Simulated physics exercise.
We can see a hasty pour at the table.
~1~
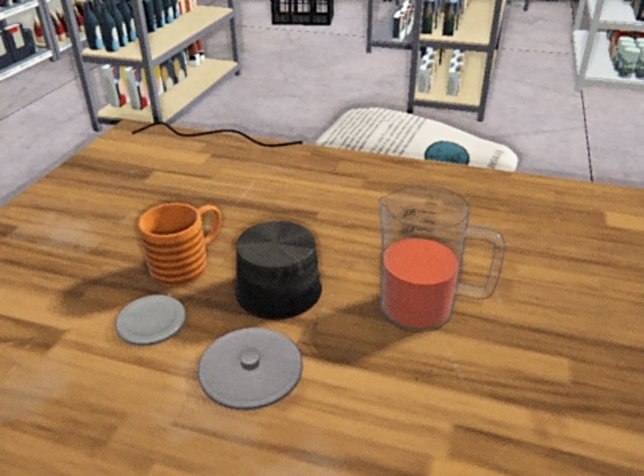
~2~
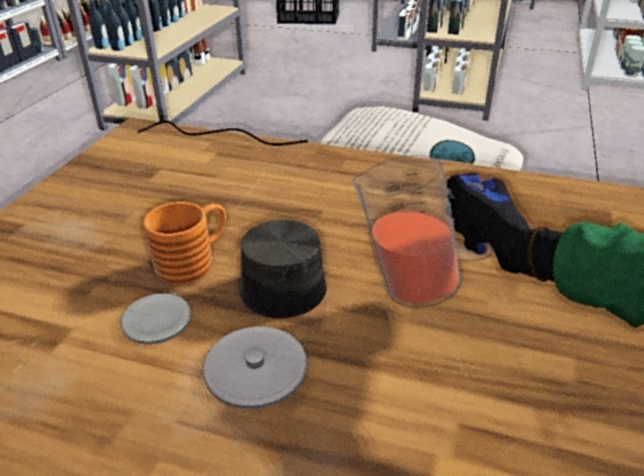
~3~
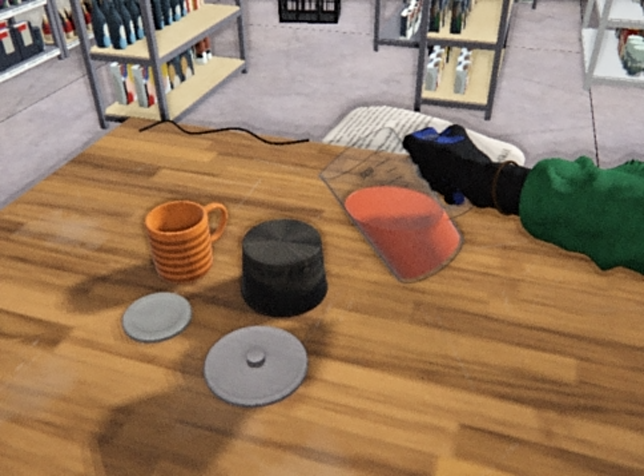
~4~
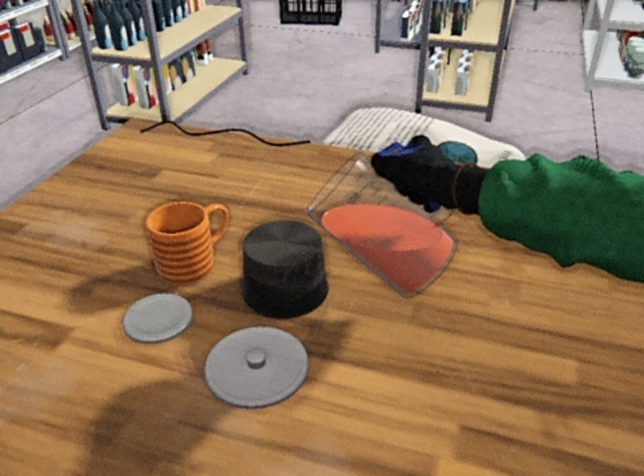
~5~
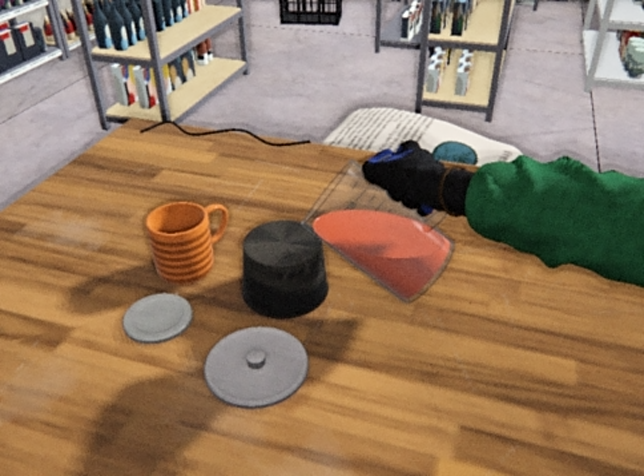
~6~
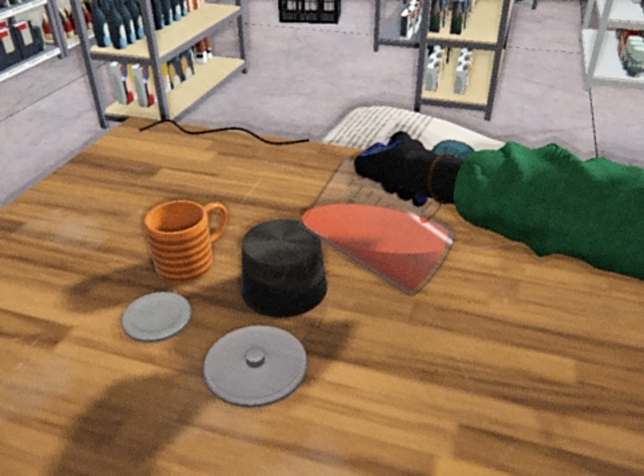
A gloved hand in a green sleeve lifted a clear jug of red liquid from the wooden table and tilted it steadily leftward beside an upside-down black tub and an orange mug.
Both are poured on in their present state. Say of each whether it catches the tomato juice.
In order: The mug will contain it, the tub won't contain any.
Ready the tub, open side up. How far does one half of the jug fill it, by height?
About 35 per cent.
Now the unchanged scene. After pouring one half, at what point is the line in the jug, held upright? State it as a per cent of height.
Level: Approx. 25 %.
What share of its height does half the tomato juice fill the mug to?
Close to 65 in every hundred of its height.
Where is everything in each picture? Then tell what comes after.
All stand on the top; jug (422, 258) about half full; tub (277, 268) upside down; mug (175, 247) open, in the first frame.
The hand lifts the jug; jug about half full, surface at (412, 234); tub (282, 267) upside down, in the second frame.
Tilting; jug (392, 204) tipped 35° with all of its load; mug (181, 245) open, in the third frame.
No stream yet; jug (380, 224) tipped 50° with all of its load; tub (284, 267) upside down, in the fourth frame.
Still nothing leaves it; jug (376, 231) tipped 55° with all of its load; mug (182, 246) open, in the fifth frame.
On the point of pouring; jug (374, 225) tipped 60° with all of its load; tub (283, 266) upside down; mug (181, 244) open, in the sixth frame.
Soon after, it runs off the upturned base of the tub.
Later, the tomato juice goes into the mug.
In the end, the tub is empty, in a puddle; the mug has its share inside.
